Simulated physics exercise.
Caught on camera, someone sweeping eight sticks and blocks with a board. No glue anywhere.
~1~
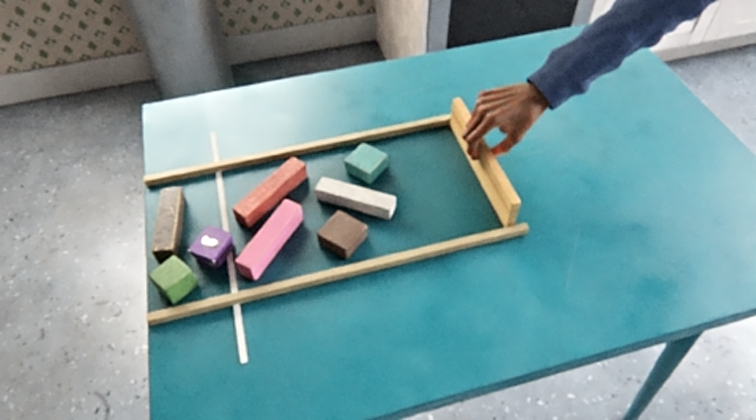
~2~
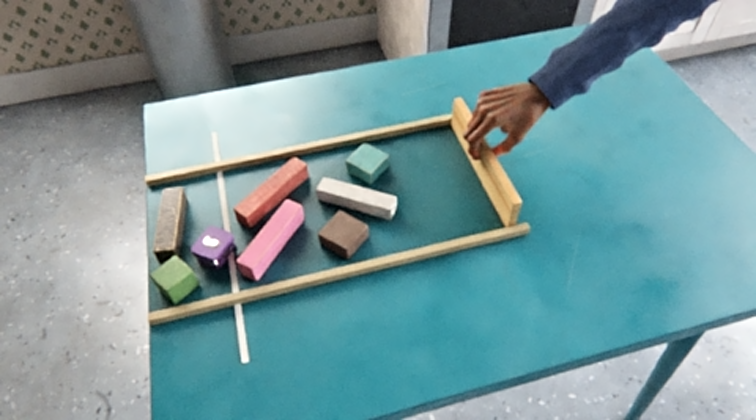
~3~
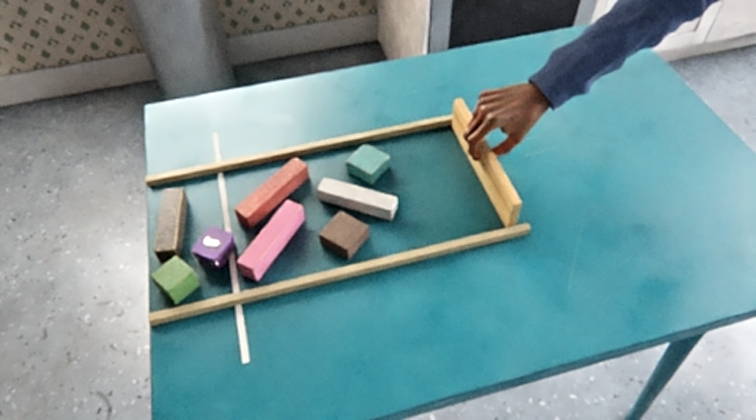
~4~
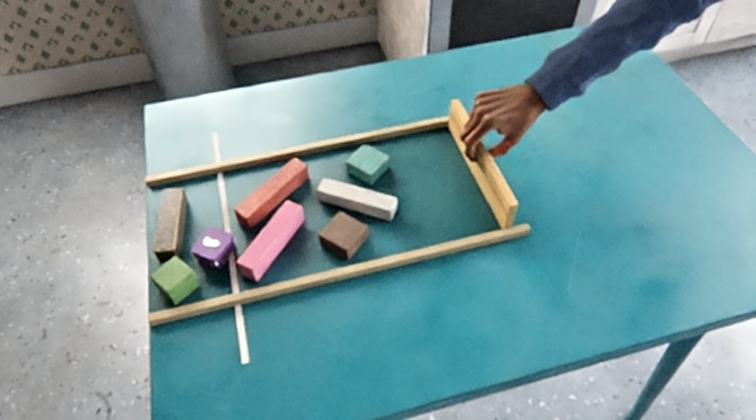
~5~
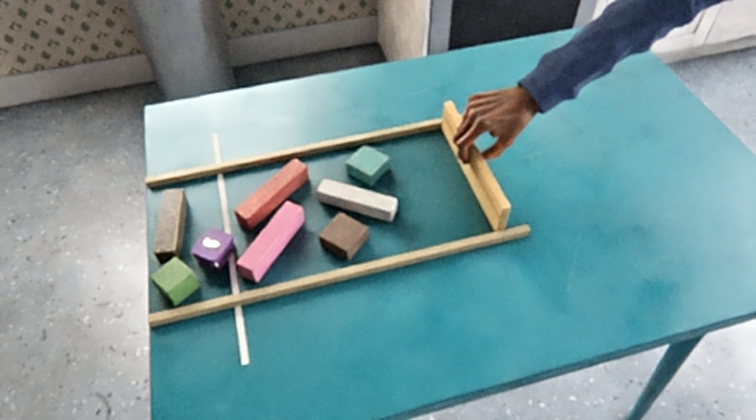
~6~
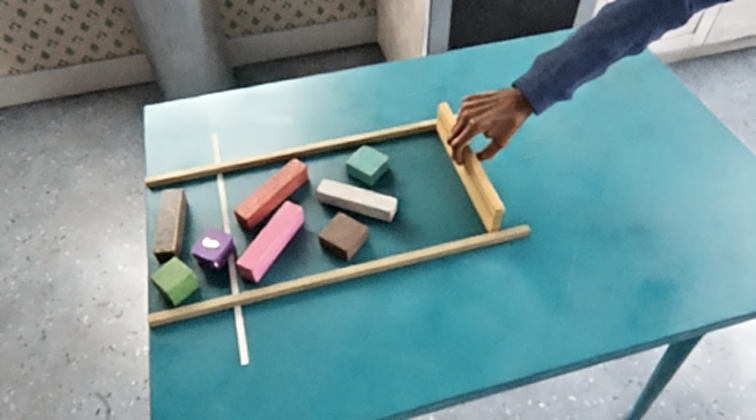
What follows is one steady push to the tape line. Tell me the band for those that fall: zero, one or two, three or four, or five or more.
The number that fall off is one or two.
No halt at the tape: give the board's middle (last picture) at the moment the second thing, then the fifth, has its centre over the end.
Its middle is around (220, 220) and later (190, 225).
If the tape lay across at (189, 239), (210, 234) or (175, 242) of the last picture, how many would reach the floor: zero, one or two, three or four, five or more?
The falls would be more than four; three or four; 5 or more.
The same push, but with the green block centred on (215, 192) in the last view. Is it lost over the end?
The green block is kept.
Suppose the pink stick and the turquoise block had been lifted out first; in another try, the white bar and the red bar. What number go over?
It would be 0 and 0.
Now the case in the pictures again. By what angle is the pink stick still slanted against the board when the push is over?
About 10°.
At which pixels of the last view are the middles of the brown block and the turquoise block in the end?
The brown block stops around (214, 281); the turquoise block around (205, 190).
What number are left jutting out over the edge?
Overhanging: 3.
Soon after, none off yet; black bar at rest near (171, 225); green block at rest near (175, 281); purple case at rest near (215, 250).
In the end, the number that fall off is one or two; gone, black bar.
